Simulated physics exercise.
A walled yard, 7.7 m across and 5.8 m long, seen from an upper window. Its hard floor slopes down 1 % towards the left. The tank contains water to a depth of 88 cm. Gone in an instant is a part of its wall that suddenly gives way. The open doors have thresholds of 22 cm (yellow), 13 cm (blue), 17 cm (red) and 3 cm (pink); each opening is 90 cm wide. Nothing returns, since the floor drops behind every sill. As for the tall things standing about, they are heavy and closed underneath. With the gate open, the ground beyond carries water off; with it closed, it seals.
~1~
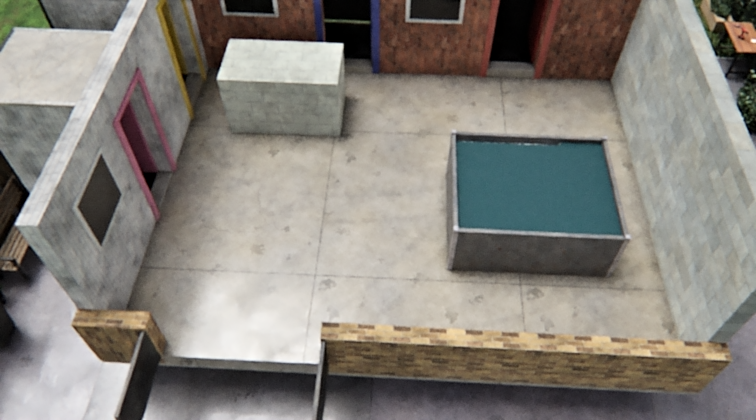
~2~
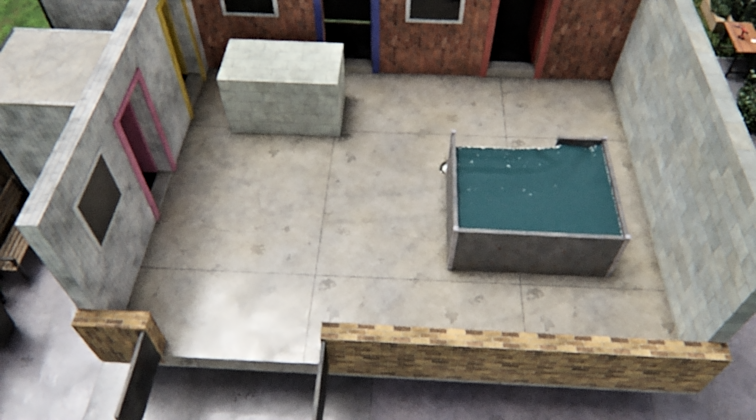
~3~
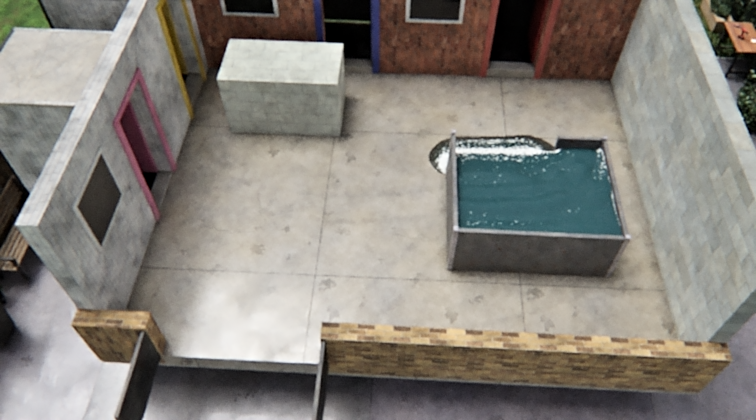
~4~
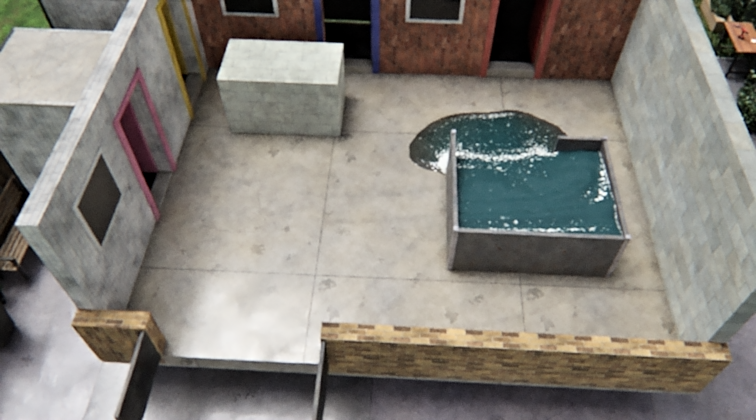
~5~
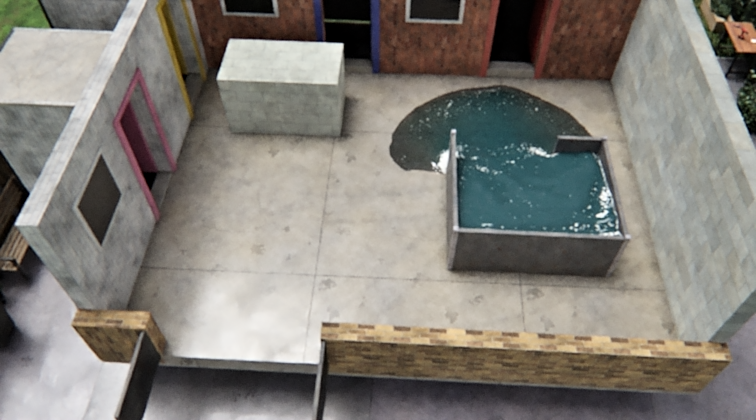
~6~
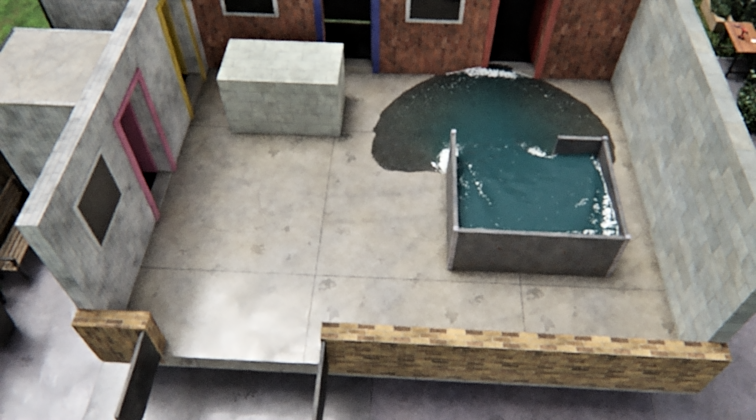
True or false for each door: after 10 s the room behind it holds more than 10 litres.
Yellow door: True; blue door: True; red door: True; pink door: True.
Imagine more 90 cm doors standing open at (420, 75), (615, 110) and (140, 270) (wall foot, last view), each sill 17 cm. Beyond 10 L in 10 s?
Note, doorways in listed order: Goes beyond, goes beyond, stays short.
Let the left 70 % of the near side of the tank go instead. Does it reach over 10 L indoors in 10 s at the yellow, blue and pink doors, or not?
Then yellow does not exceed it, blue exceeds it, pink exceeds it.
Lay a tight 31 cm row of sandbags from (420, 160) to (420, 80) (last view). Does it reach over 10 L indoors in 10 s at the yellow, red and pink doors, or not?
Then: Yellow under, red over, pink past it.
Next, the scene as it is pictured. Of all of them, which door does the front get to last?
It's the pink door.
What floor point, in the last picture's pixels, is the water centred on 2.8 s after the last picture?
Its balance point sits around (453, 143).
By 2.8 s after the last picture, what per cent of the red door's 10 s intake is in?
Share by then: ~ 95 %.
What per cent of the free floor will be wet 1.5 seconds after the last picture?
I'd say around 30 %.
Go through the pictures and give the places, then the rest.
Still water, 88 cm deep, in the tank at (534, 185), in the first frame.
Water pours out on the tank's far side and has run 0.9 m, to (443, 170); typically 10 cm deep outside, 88 cm at the tank's back, in the second frame.
The front is at a hidden place, 1.2 m from the gap on the tank's far side; 1.5 m2 of floor is under water; 86 cm left at the back of the tank, in the third frame.
Water pours out on the tank's far side and has run 1.6 m, to (526, 116); typically 12 cm deep outside, 79 cm at the tank's back, in the fourth frame.
The front is at (503, 88), 2.2 m from the gap on the tank's far side; 5.6 m2 of floor is under water; 76 cm left at the back of the tank, in the fifth frame.
The front is at (442, 76), 2.7 m from the gap on the tank's far side; 8.0 m2 of floor is under water; 74 cm left at the back of the tank, in the sixth frame.
Then, 0.7 s after the last picture water covers 25 % of the floor and is deepest (52 cm) near (461, 81); yellow door not reached, blue door 14 cm at the sill, 0 L in, red door 46 cm at the sill, 138 L in, pink door not reached.
Then, 1.5 s after the last picture water covers 30 % of the floor and is deepest (40 cm) near (471, 81); yellow door not reached, blue door 21 cm at the sill, 10 L in, red door 39 cm at the sill, 290 L in, pink door not reached.
Then, 2.8 s after the last picture water covers 50 % of the floor and is deepest (39 cm) near (217, 73); yellow door 29 cm at the sill, 45 L in, blue door 19 cm at the sill, 38 L in, red door 24 cm at the sill, 379 L in, pink door 3 cm at the sill, 0 L in.
Then, 5.3 s after the last picture water covers 95 % of the floor and is deepest (24 cm) near (206, 79); yellow door 19 cm at the sill, 68 L in, blue door 15 cm at the sill, 62 L in, red door 13 cm at the sill, 397 L in, pink door 6 cm at the sill, 2 L in.
Then, 9.3 s after the last picture water covers 95 % of the floor and is deepest (14 cm) near (206, 79); yellow door 12 cm at the sill, 69 L in, blue door 8 cm at the sill, 66 L in, red door 5 cm at the sill, 397 L in, pink door 5 cm at the sill, 20 L in.
